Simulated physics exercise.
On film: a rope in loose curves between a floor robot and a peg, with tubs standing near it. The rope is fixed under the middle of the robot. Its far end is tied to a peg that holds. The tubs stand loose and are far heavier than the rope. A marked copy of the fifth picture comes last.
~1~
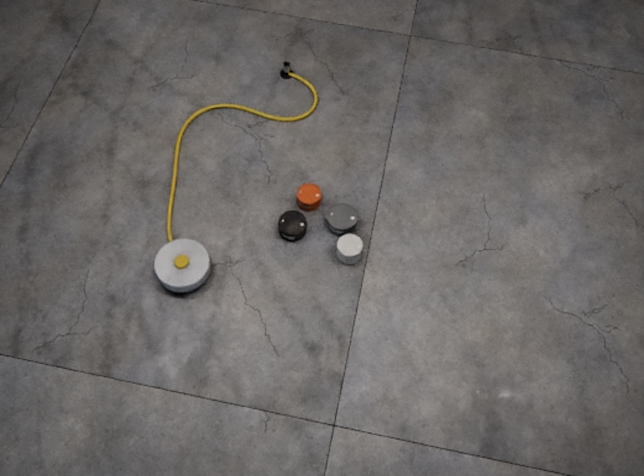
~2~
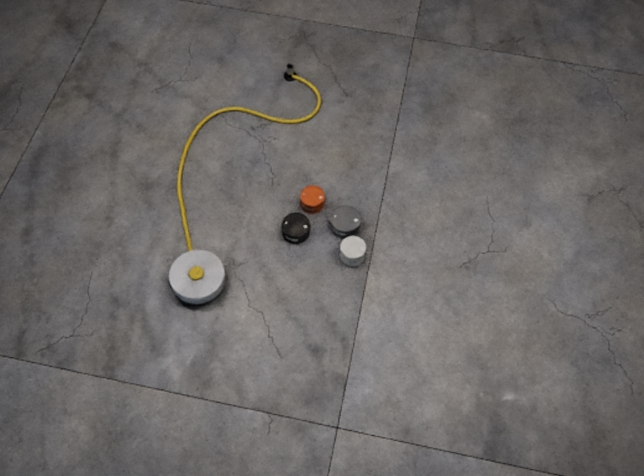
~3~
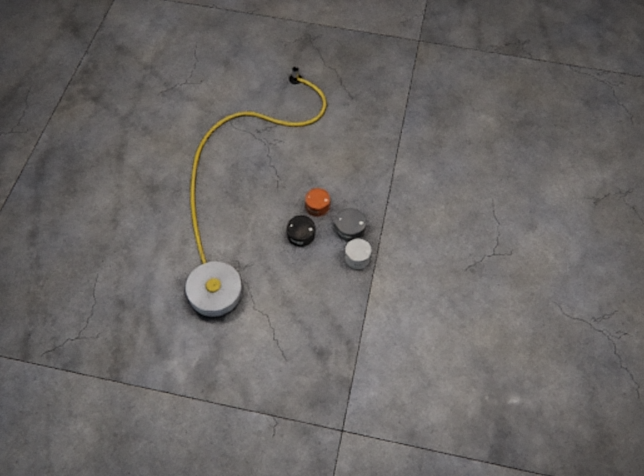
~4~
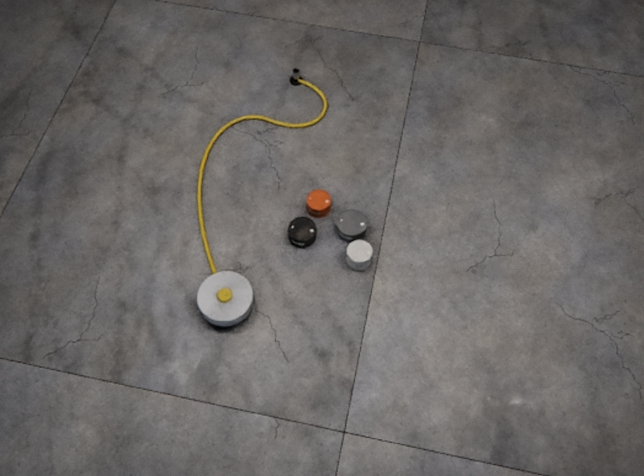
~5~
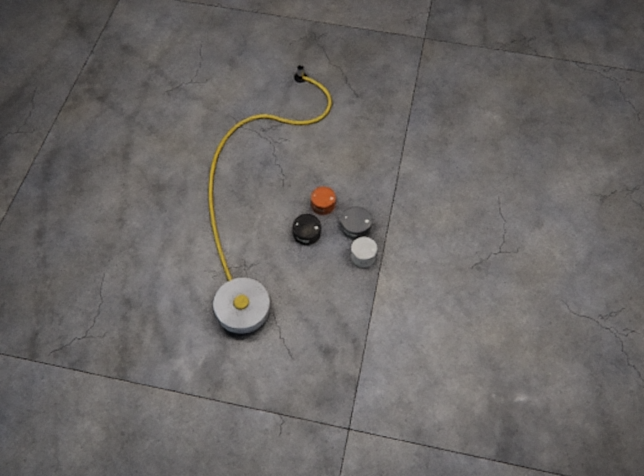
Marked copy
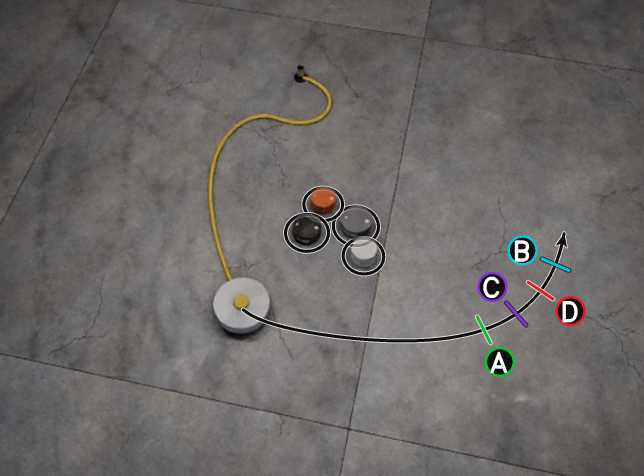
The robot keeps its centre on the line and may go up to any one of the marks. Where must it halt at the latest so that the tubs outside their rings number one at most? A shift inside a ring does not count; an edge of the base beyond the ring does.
As far as tick A.
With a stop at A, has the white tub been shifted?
No.
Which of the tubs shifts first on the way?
The black one.
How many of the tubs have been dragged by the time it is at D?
By then, four.
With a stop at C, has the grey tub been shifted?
Yes.
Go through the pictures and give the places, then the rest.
The first frame shows peg (287, 69); grey tub (342, 220); white tub (350, 249).
The second frame shows robot (198, 277); orange tub (312, 200).
The third frame shows robot (215, 289); peg (296, 74).
The fourth frame shows robot (226, 299); white tub (359, 255).
The fifth frame shows robot (242, 306); black tub (307, 229); peg (301, 73); grey tub (356, 223).
On the marked copy, A at (484, 330); B at (555, 265); C at (516, 314); D at (541, 291); the route from (243, 310) via (440, 339) to (564, 234).
With A. Early on, robot (324, 331).
Further on, robot (413, 337).
At the end, robot (486, 326); black tub (316, 226); one over the rings.
As for the rest, B has four over the rings; C has three over the rings; D has four over the rings.
